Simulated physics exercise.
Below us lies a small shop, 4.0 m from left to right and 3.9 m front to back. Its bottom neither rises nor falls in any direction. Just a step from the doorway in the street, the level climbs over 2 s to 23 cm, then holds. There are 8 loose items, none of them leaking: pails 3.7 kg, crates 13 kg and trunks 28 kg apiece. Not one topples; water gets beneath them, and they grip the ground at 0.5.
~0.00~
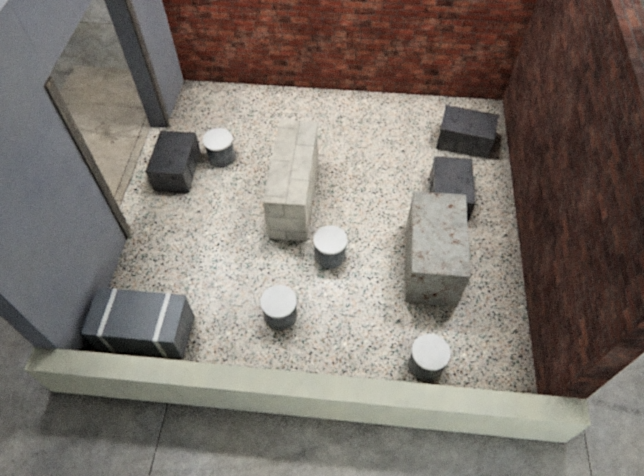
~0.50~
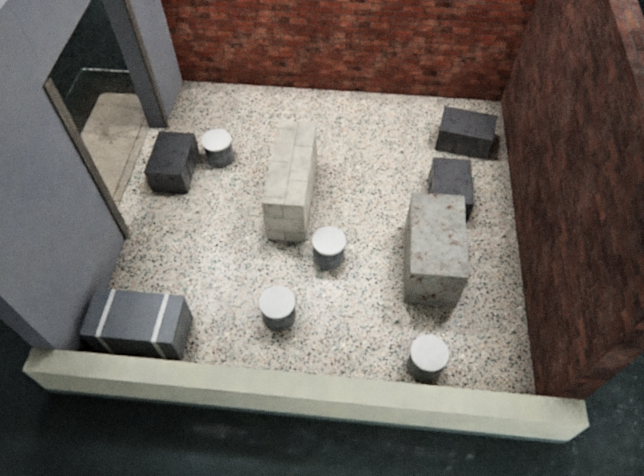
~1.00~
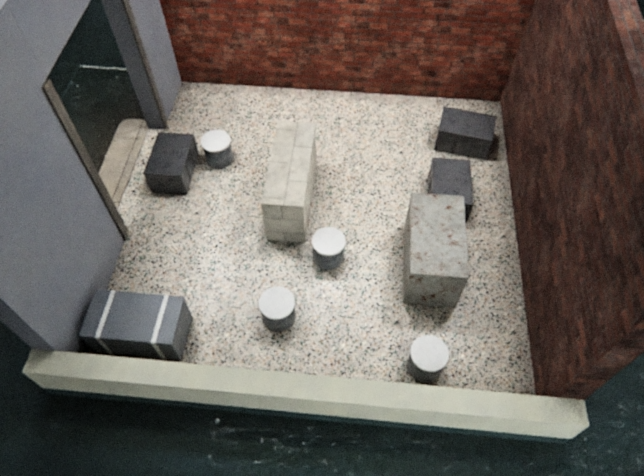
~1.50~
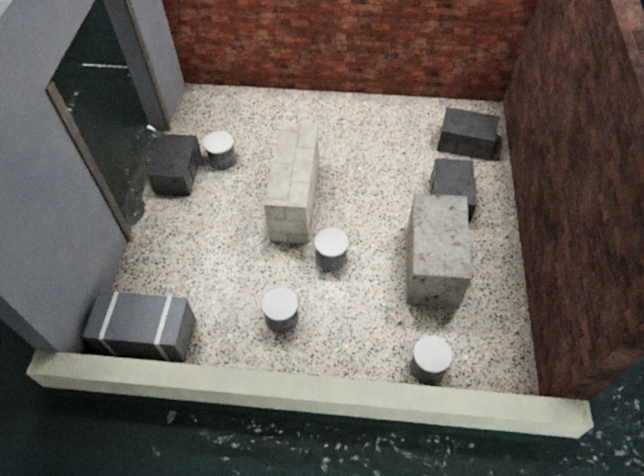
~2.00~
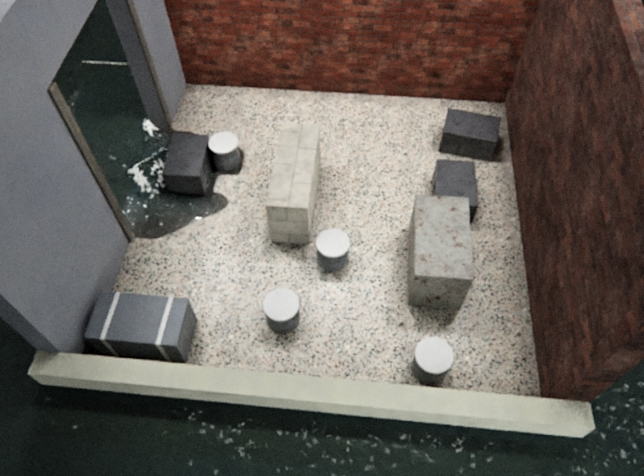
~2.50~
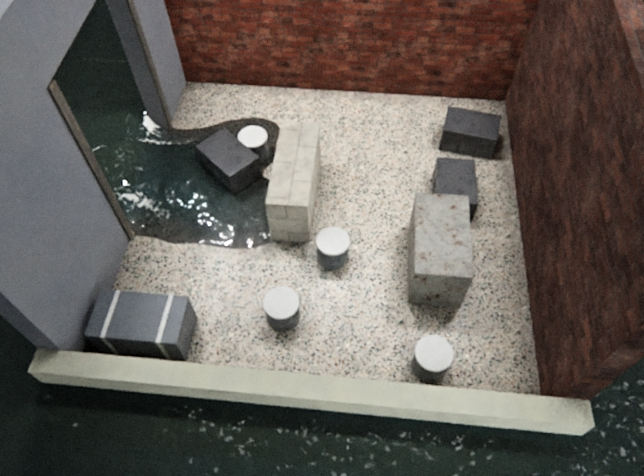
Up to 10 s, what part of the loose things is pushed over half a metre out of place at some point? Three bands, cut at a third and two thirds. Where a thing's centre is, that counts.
Band: Two thirds and above.
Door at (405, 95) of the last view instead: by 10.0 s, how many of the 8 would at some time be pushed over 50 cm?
The count would be 8.
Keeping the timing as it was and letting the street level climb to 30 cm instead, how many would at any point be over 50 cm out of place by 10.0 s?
Result: 8.
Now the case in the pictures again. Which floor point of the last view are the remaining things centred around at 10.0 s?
Centred roughly on (386, 254).
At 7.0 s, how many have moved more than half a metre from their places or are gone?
5 of them.
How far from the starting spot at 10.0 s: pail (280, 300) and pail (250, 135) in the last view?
Respectively 200 and 150 centimetres.
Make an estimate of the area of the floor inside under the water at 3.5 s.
Somewhere around 6.0 m2, roughly.
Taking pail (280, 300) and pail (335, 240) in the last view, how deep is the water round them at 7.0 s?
First about 11 cm, second about 2 cm.
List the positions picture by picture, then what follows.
A crate at (171, 151) rests on the ground; a pail at (218, 139), on the bottom; water covers 0.0 m2; 0 of 8 have shifted, in the first frame.
A crate at (170, 152) rests on the ground; a pail at (216, 139) rests on the ground; water covers 0.0 m2; 0 of 8 have shifted, in the second frame.
A crate at (169, 153) rests on the ground; a pail at (216, 140), on the bottom; water covers 0.0 m2; 0 of 8 have shifted, in the third frame.
A crate at (172, 154), on the bottom; a pail at (218, 142) rests on the ground; water covers 0.0 m2; 0 of 8 have shifted, in the fourth frame.
A crate at (186, 154), on the bottom, 13 cm from its start; a pail at (223, 142) rests on the ground, 3 cm from its start; water covers 0.8 m2; 1 of 8 have shifted, in the fifth frame.
A crate at (227, 151), on the bottom, 57 cm from its start; a pail at (252, 136) rests on the ground, 36 cm from its start; water covers 2.1 m2; 2 of 8 have shifted, in the sixth frame.
After 3.5 s 2 of 8 are over 50 cm from their spots; 1 afloat.
After 4.5 s 3 of 8 are over 50 cm from their spots; 2 afloat.
After 7.0 s 5 of 8 are over 50 cm from their spots; 6 afloat.
After 10.0 s 7 of 8 are over 50 cm from their spots, and 7 have been at some point; 8 afloat.
